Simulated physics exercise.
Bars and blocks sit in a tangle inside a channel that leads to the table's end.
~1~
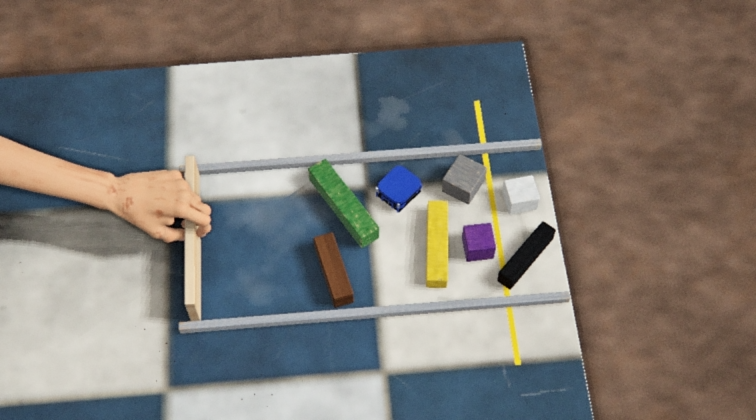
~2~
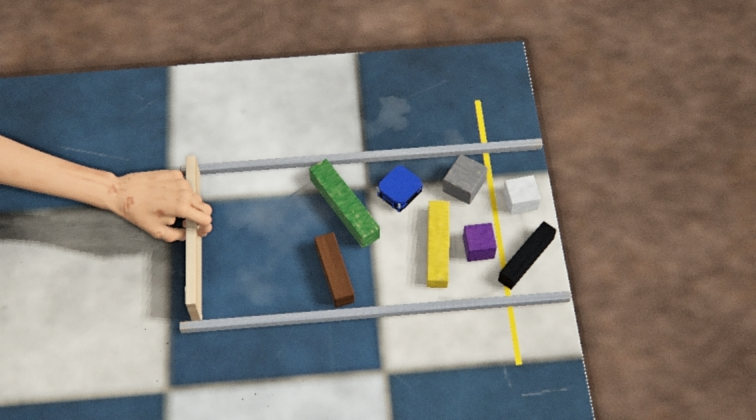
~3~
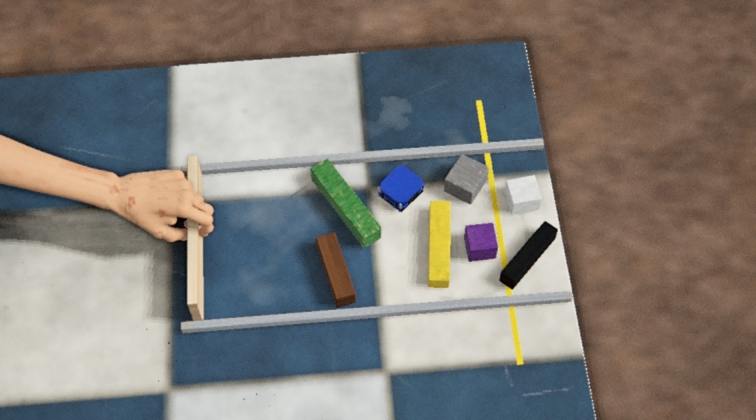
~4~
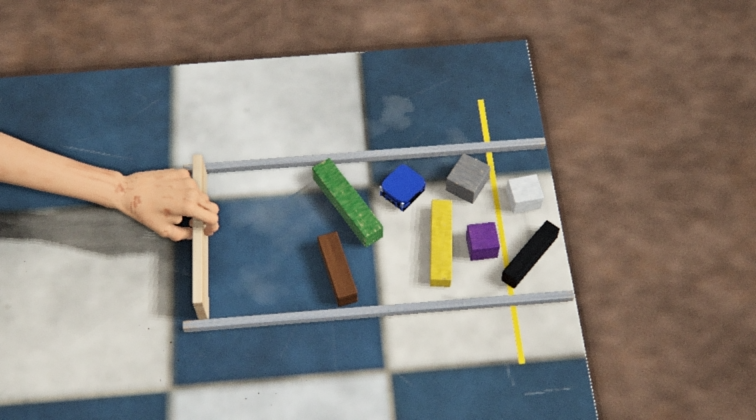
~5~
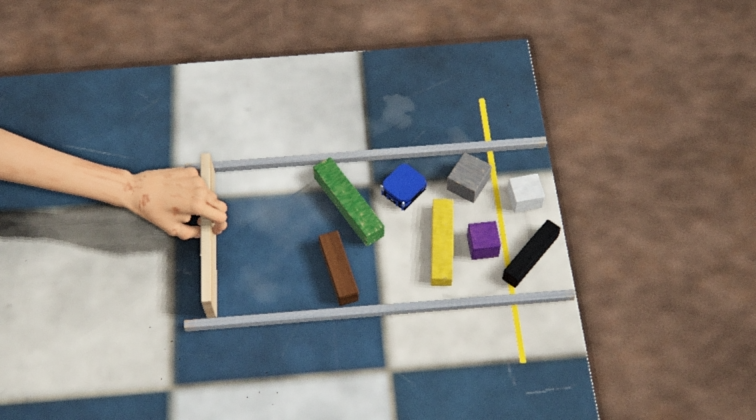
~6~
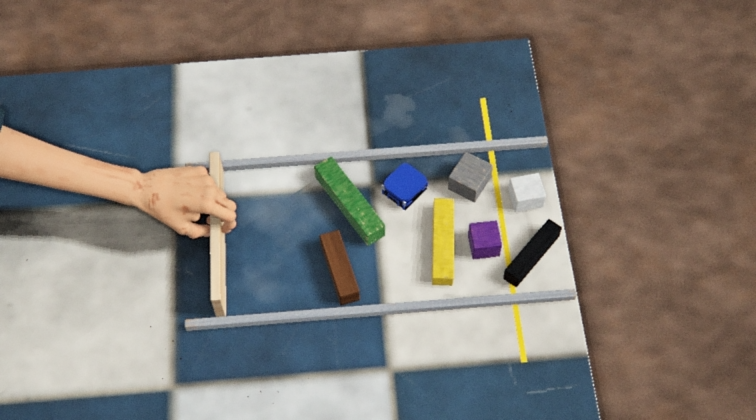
A hand grips a pale wooden board at the left end of a channel between two grey rails, on a blue-and-white checked surface seen from above. Inside lie green, brown, yellow and black bars among blue, grey, purple and white blocks, with yellow tape crossing near the right. The hand slides the board slightly rightward, not touching the pieces, while the view barely shifts.
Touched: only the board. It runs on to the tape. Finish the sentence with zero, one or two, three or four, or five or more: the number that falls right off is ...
The number that falls right off is three or four.
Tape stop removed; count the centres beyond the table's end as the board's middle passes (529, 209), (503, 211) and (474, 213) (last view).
That makes 6, 4, 2.
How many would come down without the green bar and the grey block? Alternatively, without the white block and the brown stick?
Taking the two tries in turn, it comes to 1 and 2.
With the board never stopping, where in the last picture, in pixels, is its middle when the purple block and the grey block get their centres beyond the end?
The purple block gives roughly (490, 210), the grey block roughly (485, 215).
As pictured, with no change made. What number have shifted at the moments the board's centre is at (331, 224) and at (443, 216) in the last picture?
At first I count 2, and then 8.
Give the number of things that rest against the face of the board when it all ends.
It ends up touching 2.
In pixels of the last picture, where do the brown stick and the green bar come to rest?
About (519, 255), and the other about (519, 187).
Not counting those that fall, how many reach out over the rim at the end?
You'd get 2.
Soon after, none off yet; white block at rest near (527, 193); black stick at rest near (533, 253); purple block at rest near (485, 240).
Then, none off yet; white block moved about its own width near (559, 197); black stick moved a little near (558, 255); purple block moved well along near (537, 246).
At rest, the number that fall off is three or four; fallen, grey block, purple block, black stick and white block.
